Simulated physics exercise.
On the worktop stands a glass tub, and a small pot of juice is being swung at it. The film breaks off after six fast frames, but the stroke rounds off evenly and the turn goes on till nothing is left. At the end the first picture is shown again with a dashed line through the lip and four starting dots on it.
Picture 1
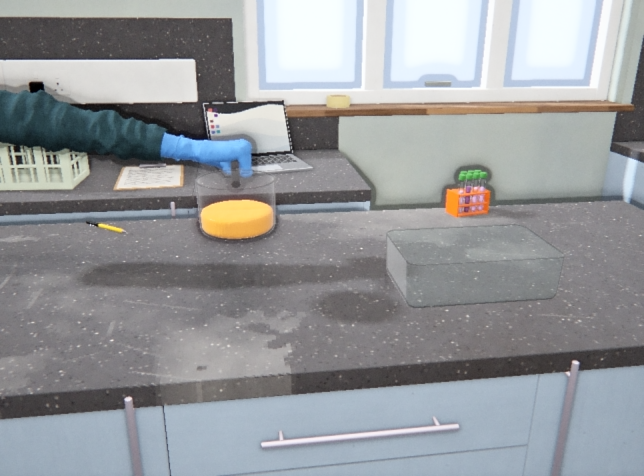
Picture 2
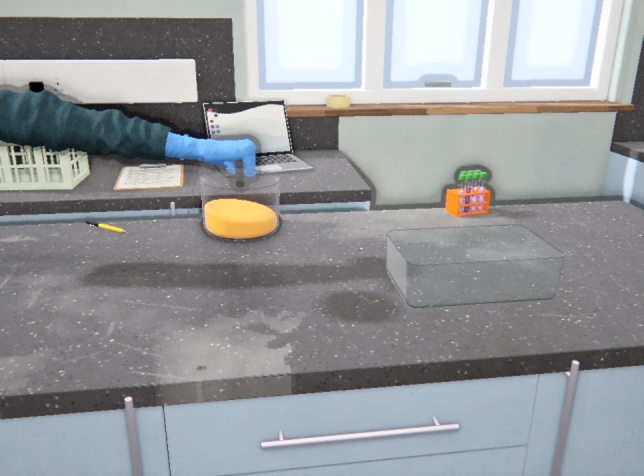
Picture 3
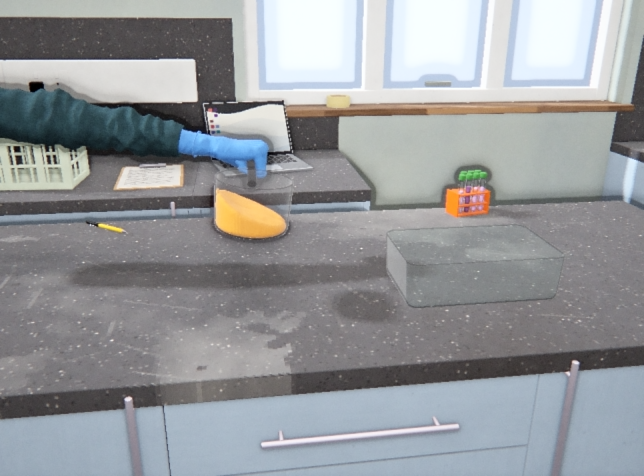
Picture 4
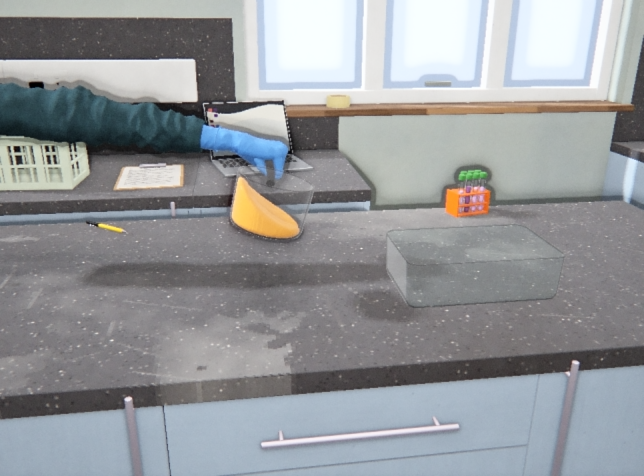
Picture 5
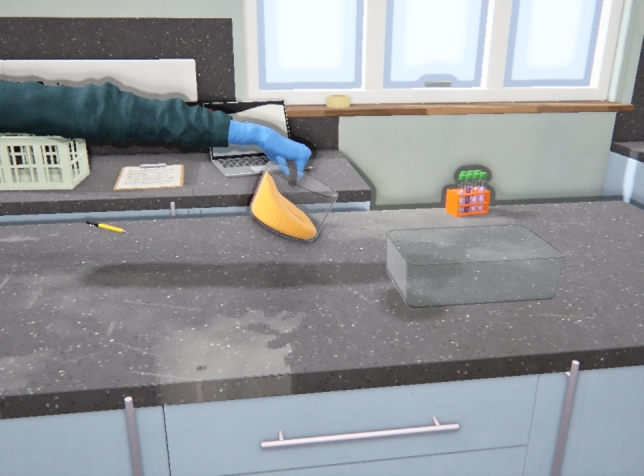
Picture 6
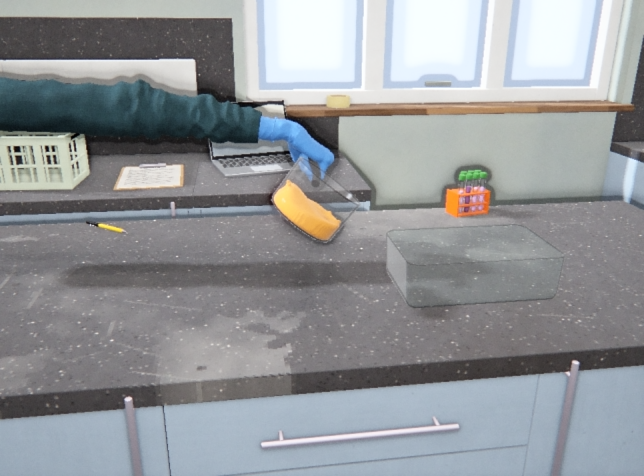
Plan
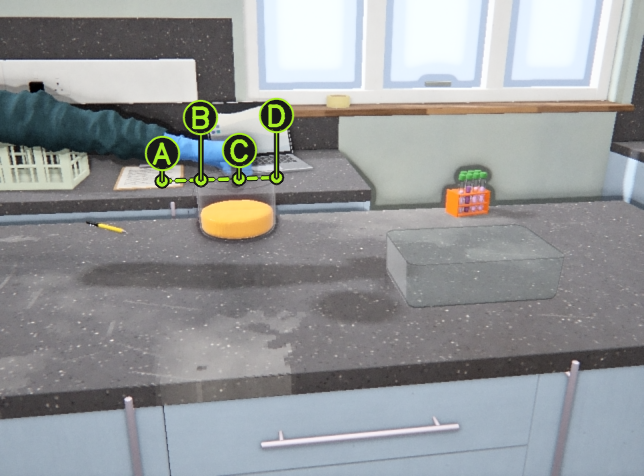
A blue-gloved hand in a dark green sleeve holds a clear pot of orange juice above a speckled dark grey worktop, seen from a fixed, slightly raised view in a bright kitchen. A glass tub stands at right, before an orange rack, with a laptop, clipboard and pale crate behind. The hand carries the pot rightward, tilting it progressively as the juice sloshes up its left side, then levels somewhat.
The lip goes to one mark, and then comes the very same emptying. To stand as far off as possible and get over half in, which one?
Use place C.
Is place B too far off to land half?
Yes, it does.
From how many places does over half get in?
Two of them.
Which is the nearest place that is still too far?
That would be B.
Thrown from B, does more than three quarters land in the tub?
No, it does not.
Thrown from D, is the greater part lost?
No.
On the marked copy, A at (162, 181); B at (200, 179); C at (239, 178); D at (276, 177).
For place A, about 9 % lands in the tub, 87 % falls short and 4 % goes beside or beyond.
For place B, about 34 % lands in the tub, 59 % falls short and 7 % goes beside or beyond.
For place C, about 64 % lands in the tub, 27 % falls short and 9 % goes beside or beyond.
For place D, about 82 % lands in the tub, 12 % falls short and 6 % goes beside or beyond.
